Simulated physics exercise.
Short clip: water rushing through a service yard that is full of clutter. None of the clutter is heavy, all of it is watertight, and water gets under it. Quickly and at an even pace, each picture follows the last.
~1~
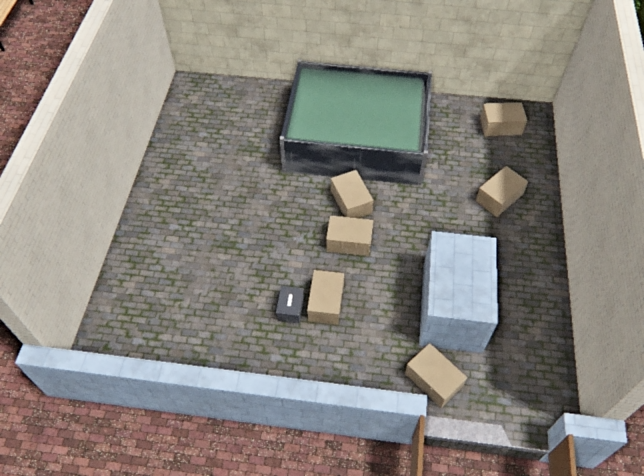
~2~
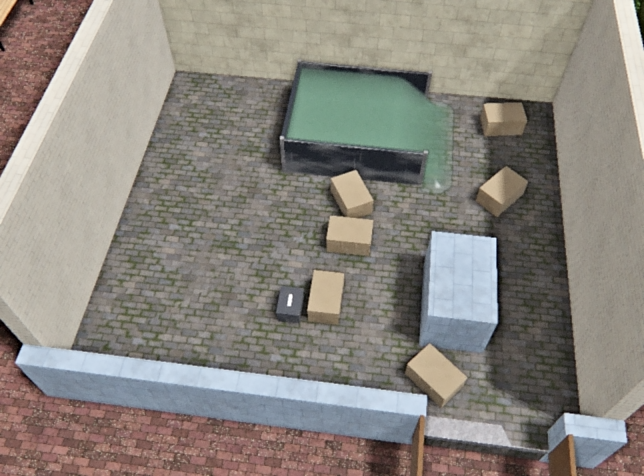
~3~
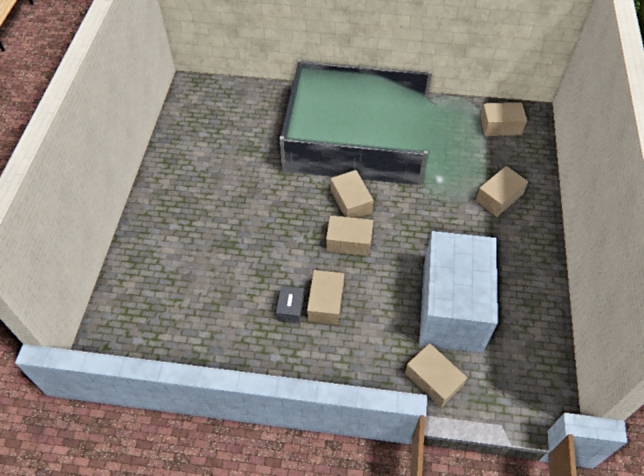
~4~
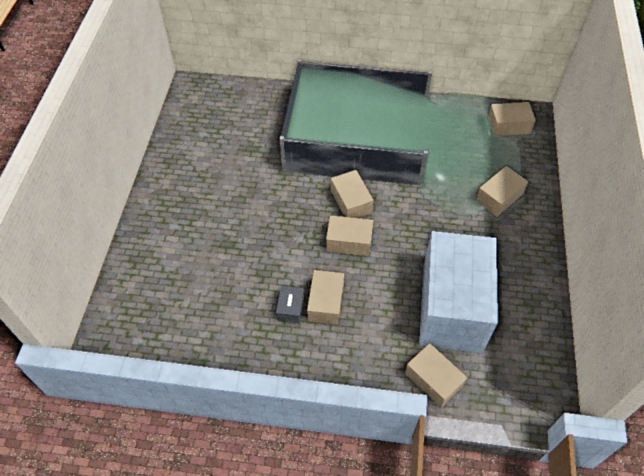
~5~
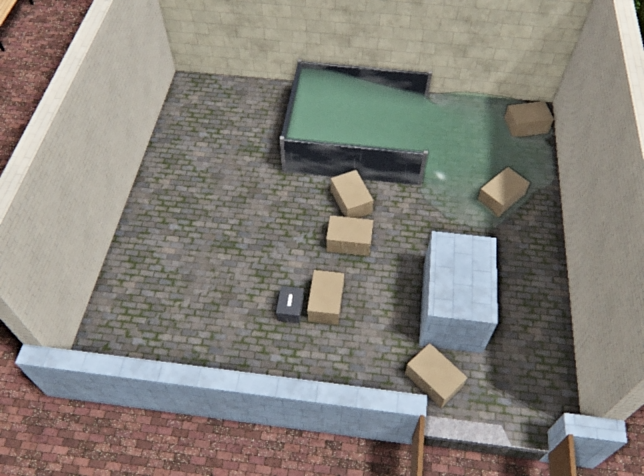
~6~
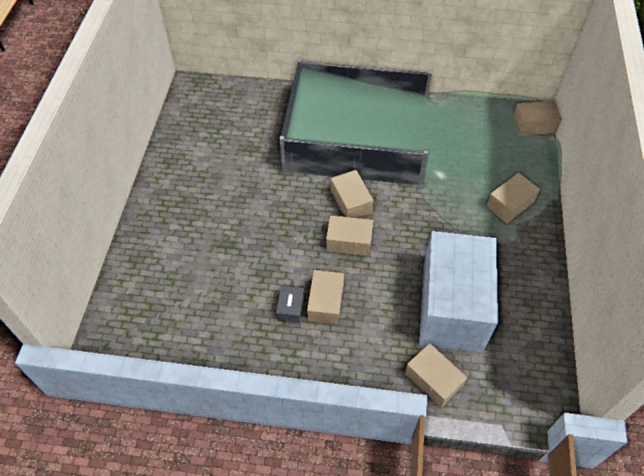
Green water poured out of the right side of a dark-walled tank and spread across the paved yard, pushing the far crate toward the right wall, then nudging the crate nearer the front slightly.
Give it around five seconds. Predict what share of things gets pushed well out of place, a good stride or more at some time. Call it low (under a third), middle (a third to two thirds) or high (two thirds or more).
Middle.
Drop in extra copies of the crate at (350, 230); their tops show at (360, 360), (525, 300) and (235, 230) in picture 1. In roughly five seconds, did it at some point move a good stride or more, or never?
Copy one: Barely shifts; copy two: Slides well clear; copy three: Barely shifts.
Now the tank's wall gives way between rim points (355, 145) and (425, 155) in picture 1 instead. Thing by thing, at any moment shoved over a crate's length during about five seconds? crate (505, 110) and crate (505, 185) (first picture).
Well, the pair come out as did not travel far and did not travel far.
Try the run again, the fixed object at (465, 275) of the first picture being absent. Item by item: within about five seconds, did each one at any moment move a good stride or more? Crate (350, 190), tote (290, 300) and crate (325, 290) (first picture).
So: Did not travel far, then did not travel far, then did not travel far.
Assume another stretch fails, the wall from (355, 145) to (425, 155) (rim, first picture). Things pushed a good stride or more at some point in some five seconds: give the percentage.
About 70 per cent.
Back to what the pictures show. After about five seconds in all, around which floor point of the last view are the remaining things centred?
Roughly at (360, 271).
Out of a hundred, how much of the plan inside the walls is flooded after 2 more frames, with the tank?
I'd estimate around 25 percent.
A moment on, 2 of 7 are well off their spots; 1 afloat.
Next, 1 of 7 are well off their spots; 2 afloat.
Later, 2 of 7 are well off their spots; 1 afloat.
In the end, 3 of 7 are well off their spots, and 3 have been at some point; 1 afloat.
